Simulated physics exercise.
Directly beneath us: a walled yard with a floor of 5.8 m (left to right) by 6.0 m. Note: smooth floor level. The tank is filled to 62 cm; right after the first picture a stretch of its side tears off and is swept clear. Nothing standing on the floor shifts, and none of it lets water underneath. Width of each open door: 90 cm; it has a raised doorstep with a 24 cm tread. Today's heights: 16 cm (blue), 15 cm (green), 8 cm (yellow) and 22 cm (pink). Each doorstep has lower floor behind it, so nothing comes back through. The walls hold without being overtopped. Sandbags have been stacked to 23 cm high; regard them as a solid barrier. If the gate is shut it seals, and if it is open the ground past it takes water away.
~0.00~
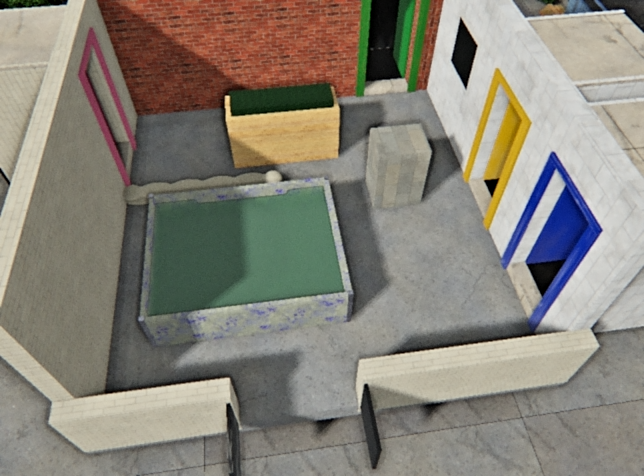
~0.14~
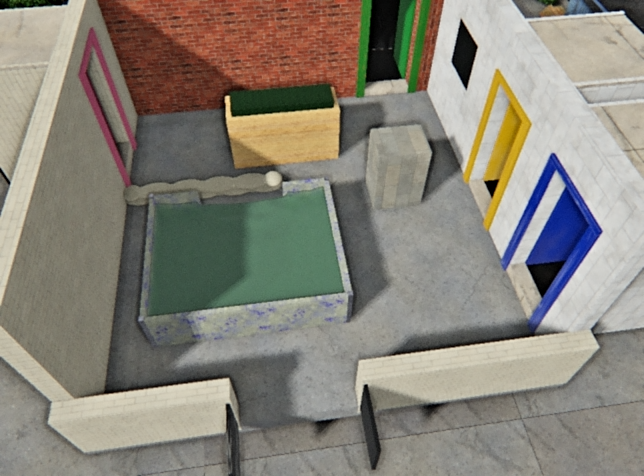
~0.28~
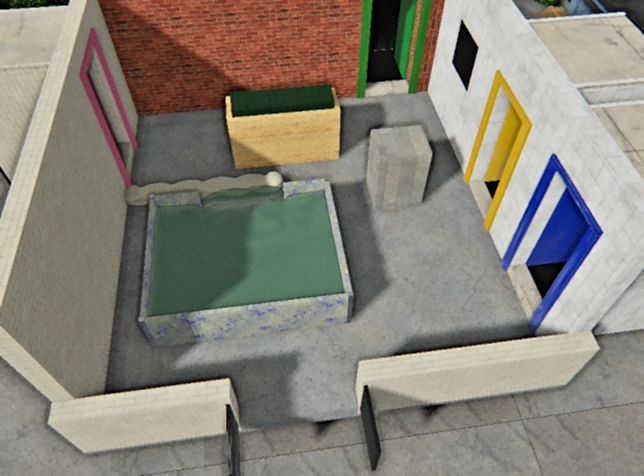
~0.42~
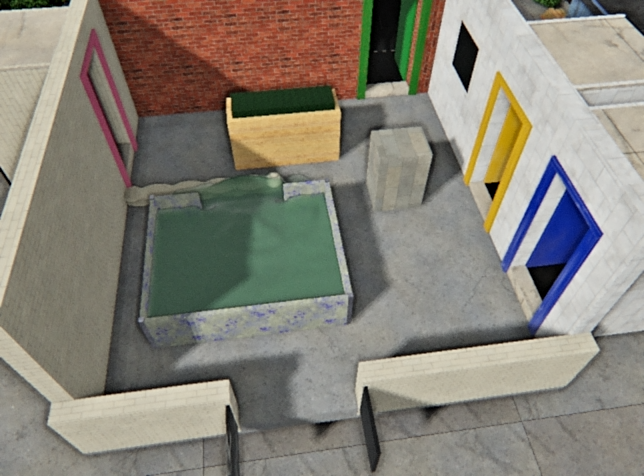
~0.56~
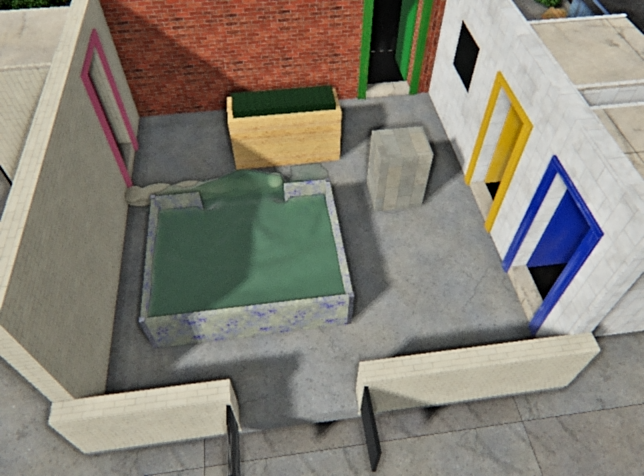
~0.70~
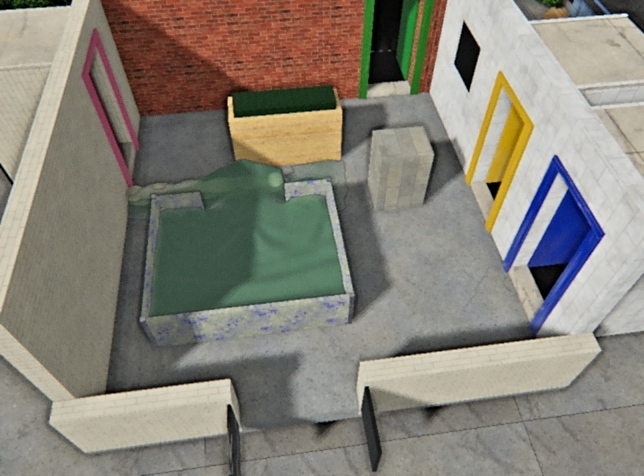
Green water lies still in a stone-sided tank in a walled yard seen from above, until a stretch of the tank's far side is gone and the water pushes out through the gap. Around it stand a pink door at left, a green door at the back, yellow and blue doors at right, a wooden planter, a grey block and pale sandbags. The water washes over the sandbags and spreads across the grey floor behind the tank, its surface rippling, while the camera stays still.
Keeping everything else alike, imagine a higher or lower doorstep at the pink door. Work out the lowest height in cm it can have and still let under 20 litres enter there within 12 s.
The lowest such height is roughly 9.5 cm.
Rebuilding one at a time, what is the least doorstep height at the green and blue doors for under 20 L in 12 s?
You'd want about 10.5 centimetres at green and about 11.5 centimetres at blue.
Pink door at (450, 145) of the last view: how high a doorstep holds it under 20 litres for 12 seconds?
About 18 cm.
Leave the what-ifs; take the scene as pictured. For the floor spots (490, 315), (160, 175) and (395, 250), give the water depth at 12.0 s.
The three readings, in order, are 8, 10 and 7 cm.
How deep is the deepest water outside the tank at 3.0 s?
Max depth: Near 31 cm.
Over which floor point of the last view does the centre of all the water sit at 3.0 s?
Centre of mass: About (258, 230) px.
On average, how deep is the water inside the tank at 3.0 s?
Around 33 cm on average.
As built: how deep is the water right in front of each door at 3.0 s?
Centimetres: Blue = 0, green = 5, yellow = 6, pink = 12.
After 1.4 s water covers 30 % of the floor, deepest (50 cm) near (249, 203); it has not reached the pink door.
After 3.0 s water covers 60 % of the floor, deepest (31 cm) near (239, 213); 12 cm at the pink door, 0 litres in over its 22 cm doorstep.
After 12.0 s water covers 95 % of the floor, deepest (16 cm) near (432, 99); 10 cm at the pink door, 0 litres in over its 22 cm doorstep.
At the pink door as built, the water arrived by 1.5 s and peaked near 14 cm at 2.8 s.
Run again over the same 12 s with other heights there, 38 litres in over 8 cm, 8 litres over 11 cm. The limit of 20 litres is kept from about 9.5 cm up.
